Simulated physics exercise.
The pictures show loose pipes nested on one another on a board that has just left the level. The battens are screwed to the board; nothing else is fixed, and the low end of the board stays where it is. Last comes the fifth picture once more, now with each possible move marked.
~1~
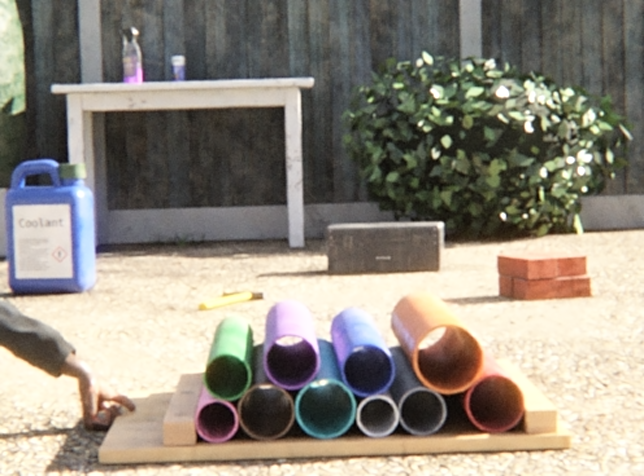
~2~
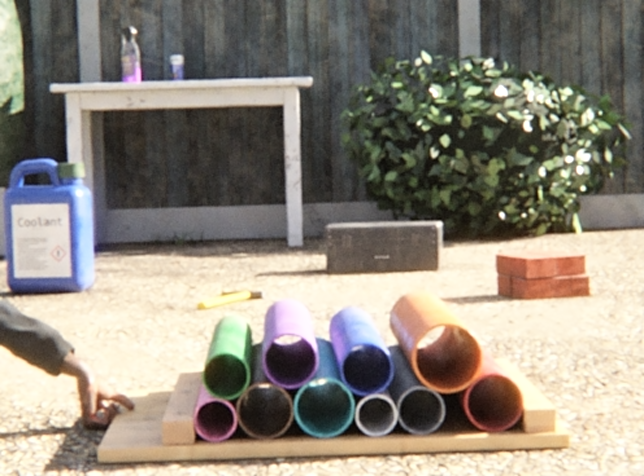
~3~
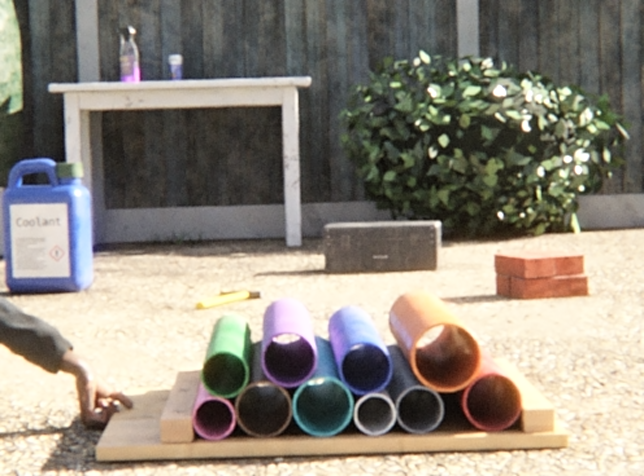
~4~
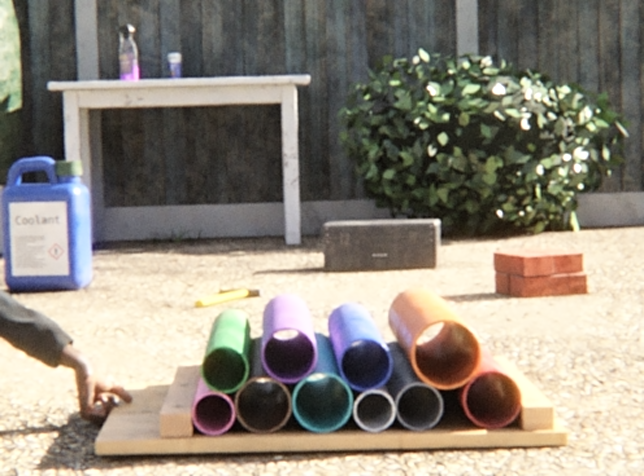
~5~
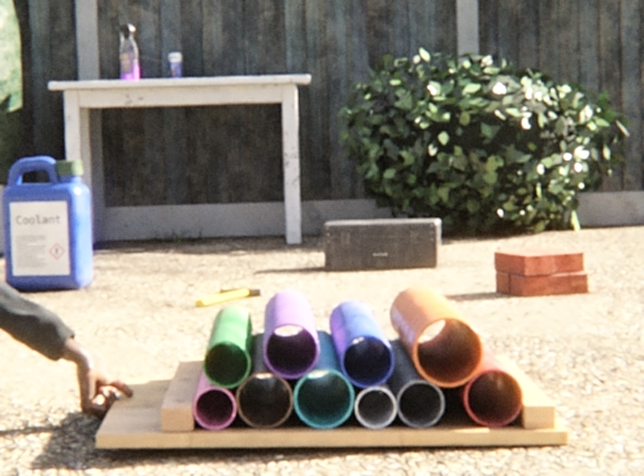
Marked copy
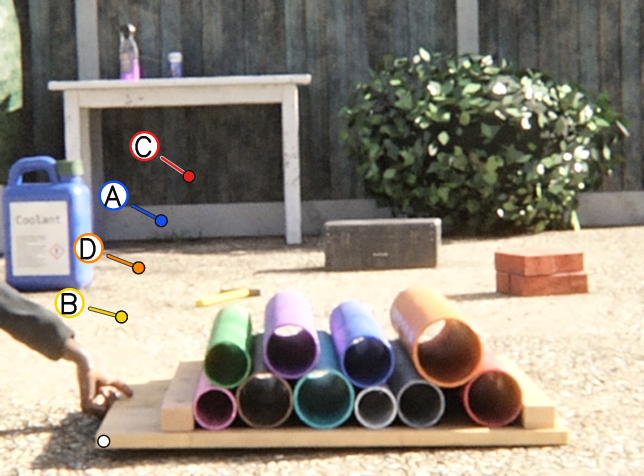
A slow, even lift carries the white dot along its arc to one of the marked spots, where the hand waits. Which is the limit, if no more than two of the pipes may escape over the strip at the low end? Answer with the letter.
The answer is mark A.
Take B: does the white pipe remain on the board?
Yes.
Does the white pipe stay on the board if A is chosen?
Yes, with A.
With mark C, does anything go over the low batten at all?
Yes.
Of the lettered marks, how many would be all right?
Three of them.
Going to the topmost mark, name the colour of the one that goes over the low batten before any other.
The orange one.
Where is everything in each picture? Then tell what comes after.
White pipe (378, 416); grey pipe (422, 411); red pipe (495, 403), in the first picture.
Red pipe (494, 402); blue pipe (367, 369), in the second picture.
Board (326, 404); pink pipe (214, 418); brown pipe (263, 410); white pipe (375, 414), in the third picture.
Board (326, 401); pink pipe (214, 413); brown pipe (263, 405), in the fourth picture.
Board (327, 397); pink pipe (215, 408); brown pipe (265, 400), in the fifth picture.
On the marked copy, A at (161, 221); B at (122, 317); C at (189, 177); D at (139, 268); the white dot at (104, 441).
With A. Early on, board at 17°.
Further on, board at 30°.
At the end, board at 30°, one over the low batten (orange).
As for the rest, B one over the low batten (orange); C three over the low batten (blue, orange, purple); D one over the low batten (orange).
